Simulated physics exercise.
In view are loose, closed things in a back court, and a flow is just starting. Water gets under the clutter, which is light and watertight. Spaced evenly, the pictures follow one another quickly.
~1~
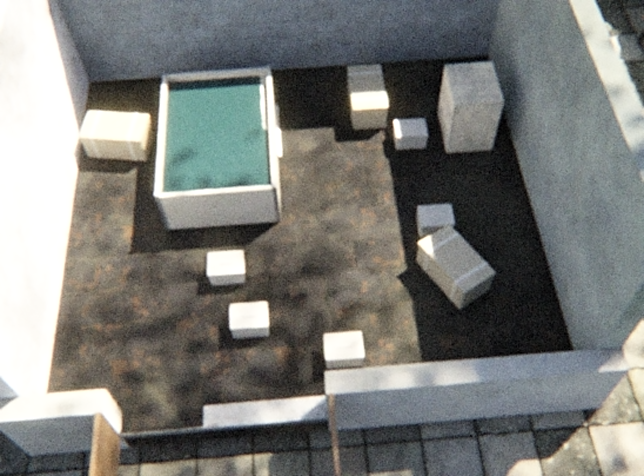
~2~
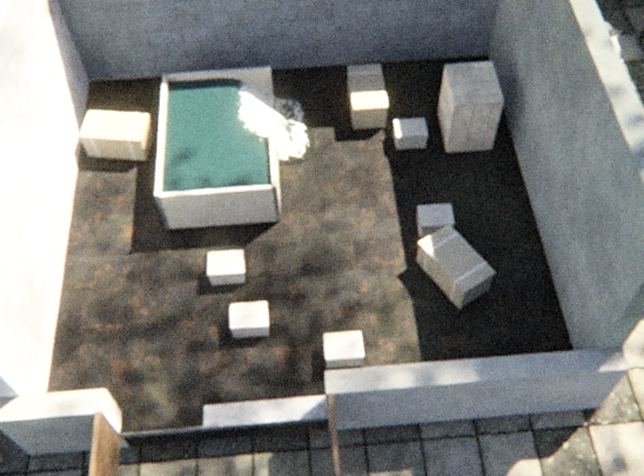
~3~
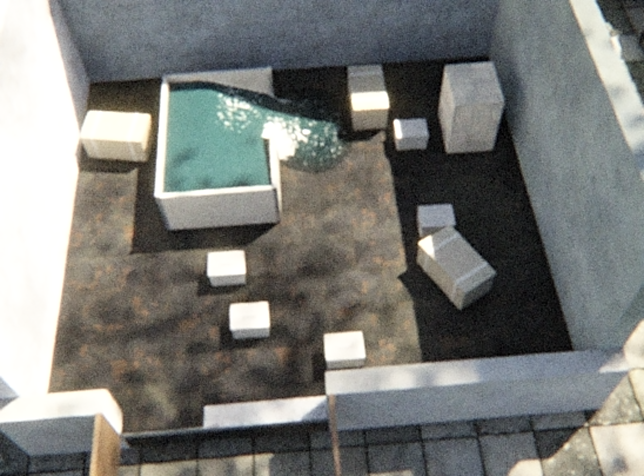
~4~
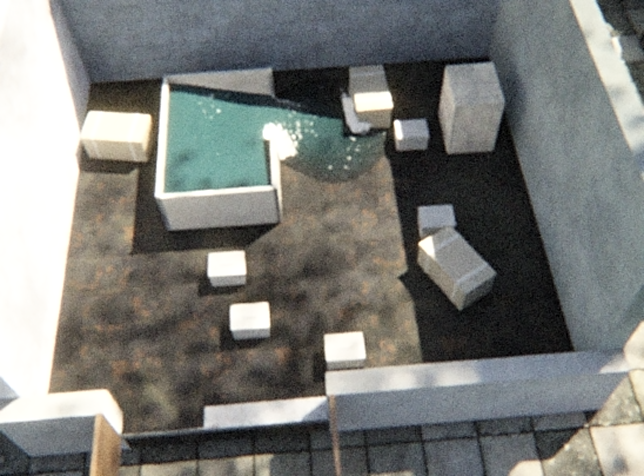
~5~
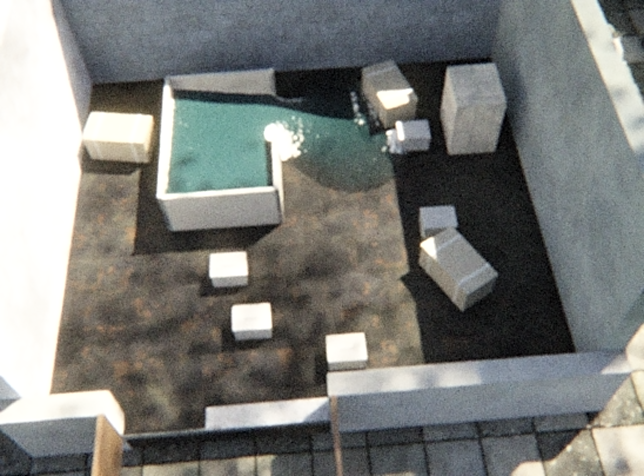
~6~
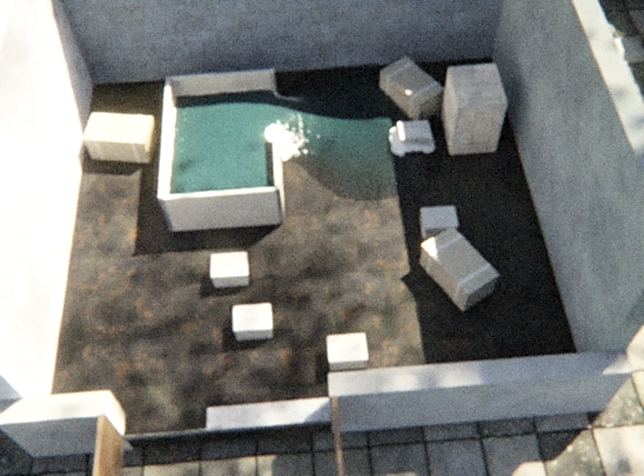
At first, a walled court holds a raised basin of still green water with pale boxes scattered around it. Water bursts from the basin's right side and spreads rightward across the dark ground. It reaches a box near the back wall, which turns and slides right toward a tall box.
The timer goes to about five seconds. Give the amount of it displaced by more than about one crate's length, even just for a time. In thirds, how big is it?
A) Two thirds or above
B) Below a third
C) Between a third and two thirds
C, between a third and two thirds.
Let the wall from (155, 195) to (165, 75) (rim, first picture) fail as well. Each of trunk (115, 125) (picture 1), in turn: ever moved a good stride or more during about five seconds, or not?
Honestly, it went the full distance.
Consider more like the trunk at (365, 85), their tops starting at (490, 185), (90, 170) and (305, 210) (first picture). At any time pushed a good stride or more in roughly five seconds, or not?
Copy by copy, in order: Relocated, largely stays, largely stays.
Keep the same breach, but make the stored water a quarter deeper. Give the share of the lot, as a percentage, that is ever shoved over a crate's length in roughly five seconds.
Roughly 40 per cent of them.
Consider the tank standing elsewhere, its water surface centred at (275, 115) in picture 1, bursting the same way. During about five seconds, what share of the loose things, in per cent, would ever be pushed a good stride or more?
Around 20 %.
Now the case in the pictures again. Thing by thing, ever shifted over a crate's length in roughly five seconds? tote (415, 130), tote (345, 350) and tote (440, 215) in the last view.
Item one gets that far, item two never gets that far, item three never gets that far.
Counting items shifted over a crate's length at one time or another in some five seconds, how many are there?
The count is 3.
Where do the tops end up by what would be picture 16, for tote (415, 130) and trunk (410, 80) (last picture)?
(466, 200) and (468, 54).
A moment on, 1 of 8 are well off their spots; 0 afloat.
Next, 2 of 8 are well off their spots; 1 afloat.
Later, 2 of 8 are well off their spots; 1 afloat.
In the end, 3 of 8 are well off their spots, and 3 have been at some point; 2 afloat.
